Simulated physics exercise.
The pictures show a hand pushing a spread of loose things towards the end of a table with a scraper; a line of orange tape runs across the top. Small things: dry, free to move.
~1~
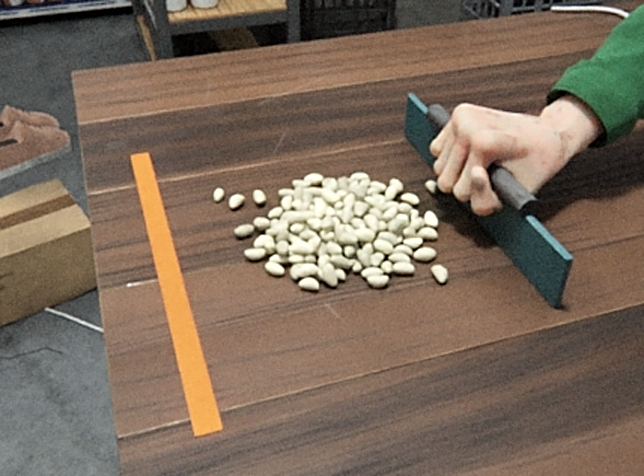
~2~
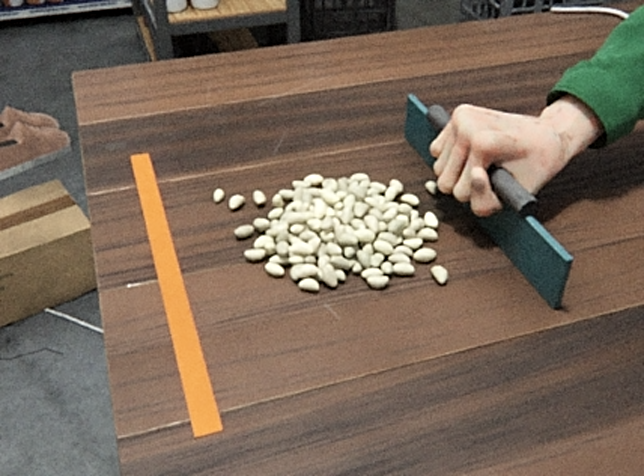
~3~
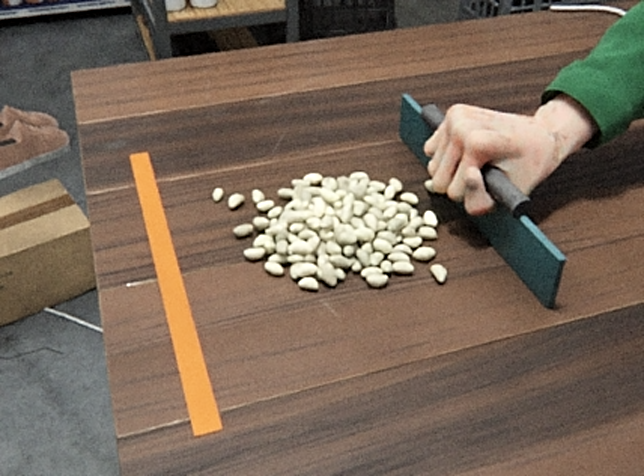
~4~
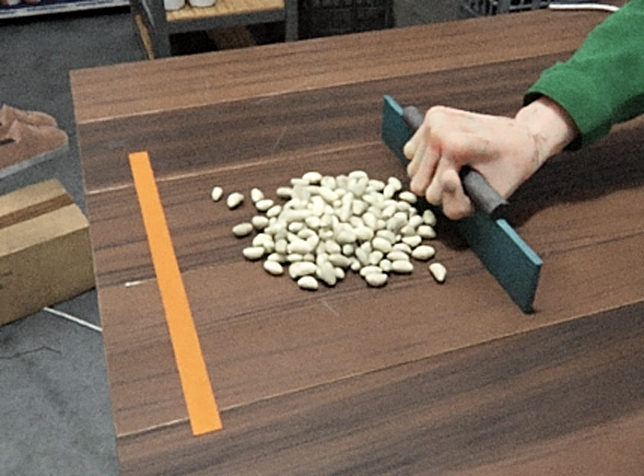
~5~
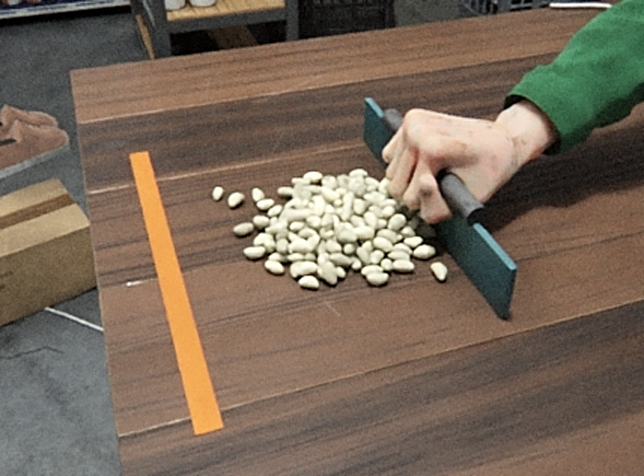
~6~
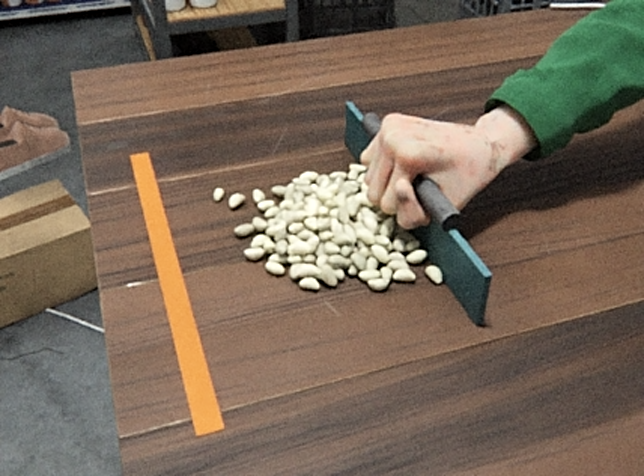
A hand in a green sleeve sliding a scraper leftward across a wooden table, nudging the near side of a white bean heap.
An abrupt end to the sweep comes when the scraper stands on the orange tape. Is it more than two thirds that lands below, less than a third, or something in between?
Falls between the thirds.
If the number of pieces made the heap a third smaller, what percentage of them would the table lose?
Roughly 40 %.
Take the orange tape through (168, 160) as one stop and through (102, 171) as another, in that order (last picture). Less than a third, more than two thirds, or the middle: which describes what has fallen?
First try: Less than a third; second try: Beyond two thirds.
Just after the last frame, scraper still moving, near (280, 197); heap all on the table, its front near (148, 268).
A moment on, scraper stopped at the orange tape; heap roughly a third over the edge.
Further on, scraper stopped at the orange tape; heap roughly half over the edge.
When it is over, scraper stopped at the orange tape; heap roughly half over the edge.
